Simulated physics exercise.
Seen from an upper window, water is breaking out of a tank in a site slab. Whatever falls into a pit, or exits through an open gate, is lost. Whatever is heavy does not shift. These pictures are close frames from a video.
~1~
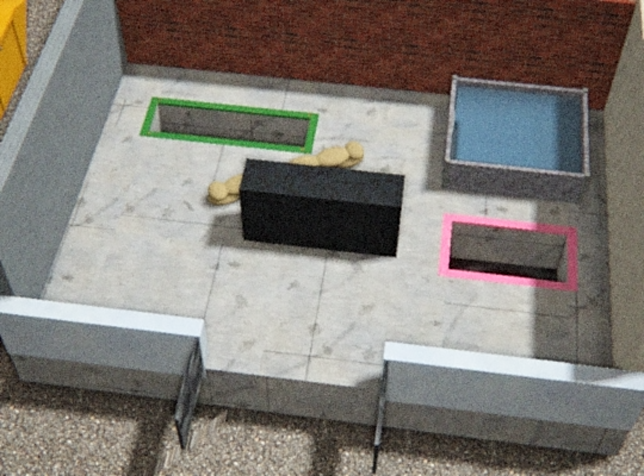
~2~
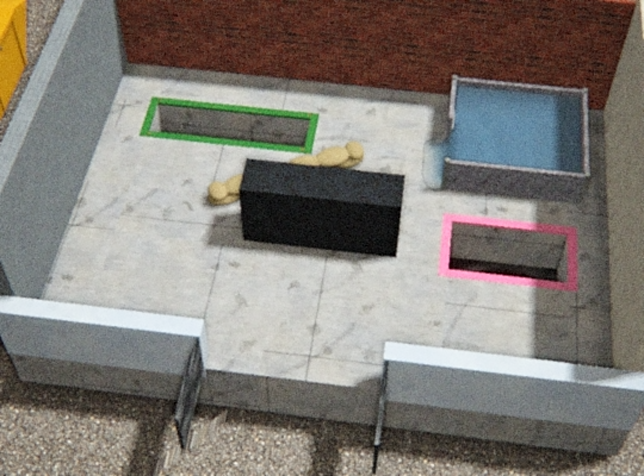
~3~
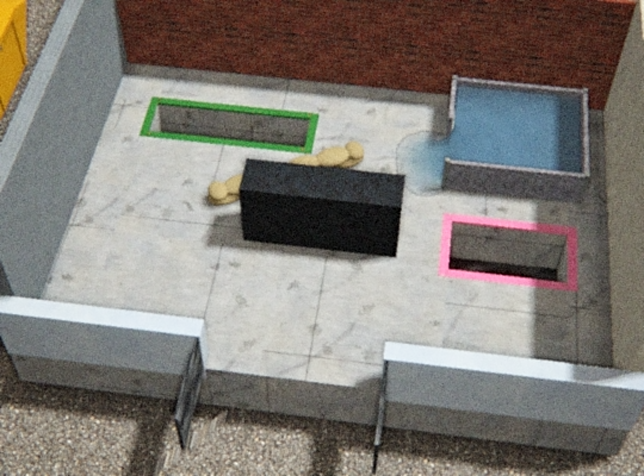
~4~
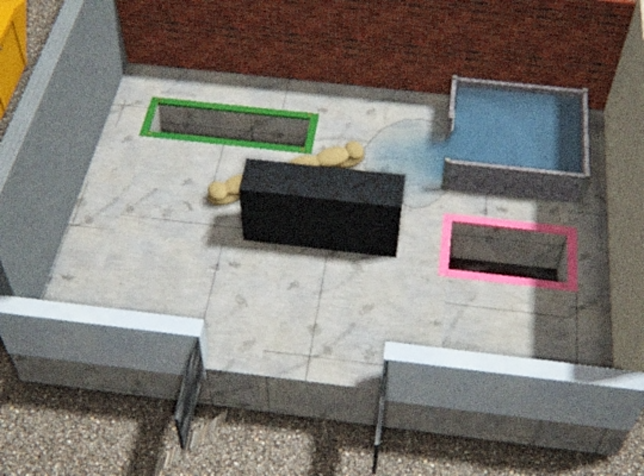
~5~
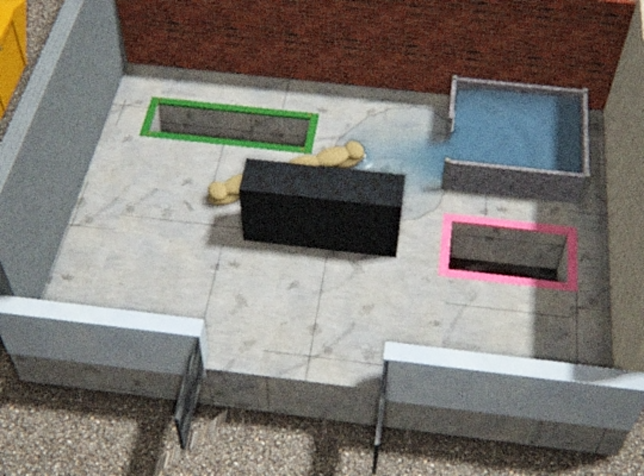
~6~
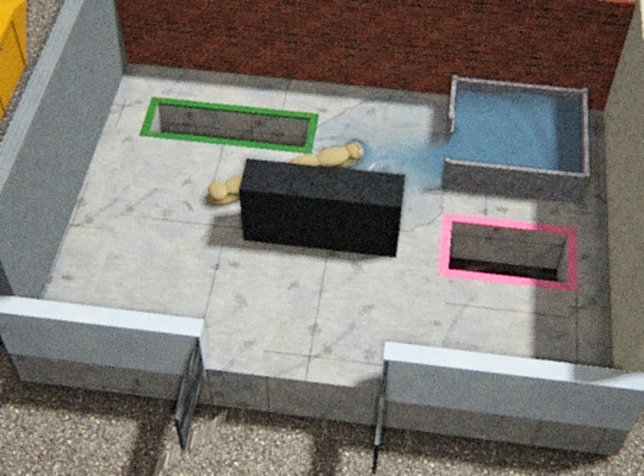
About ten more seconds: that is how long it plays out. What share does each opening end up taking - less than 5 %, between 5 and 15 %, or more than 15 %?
Gate: The bottom band. Green pit: The top band. Pink pit: The middle band.
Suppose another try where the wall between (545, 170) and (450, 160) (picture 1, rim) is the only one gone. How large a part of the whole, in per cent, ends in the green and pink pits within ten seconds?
Approximately, green takes 0 % and pink takes 75 %.
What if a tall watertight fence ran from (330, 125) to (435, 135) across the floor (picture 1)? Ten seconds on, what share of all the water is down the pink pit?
Pink: 15 %.
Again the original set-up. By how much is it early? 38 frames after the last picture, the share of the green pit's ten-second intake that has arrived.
Roughly 65 percent.
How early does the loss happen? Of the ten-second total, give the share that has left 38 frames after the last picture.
Near 55 in a hundred.
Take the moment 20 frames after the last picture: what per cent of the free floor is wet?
I make it 35 per cent.
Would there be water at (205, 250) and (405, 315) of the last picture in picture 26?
In that order, the first is submerged and the second spared.
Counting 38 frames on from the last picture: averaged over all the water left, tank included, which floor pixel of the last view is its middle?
My guess is about (365, 174).
A moment on, water covers 15 % of the floor; the gate 0 %, the green pit 1 %, the pink pit 0 %.
Next, water covers 20 % of the floor; the gate 0 %, the green pit 3 %, the pink pit 0 %.
Then, water covers 35 % of the floor; the gate 0 %, the green pit 7 %, the pink pit 0 %.
Later, water covers 45 % of the floor; the gate 0 %, the green pit 13 %, the pink pit 5 %.
In the end, water covers 60 % of the floor; the gate 1 %, the green pit 21 %, the pink pit 11 %.
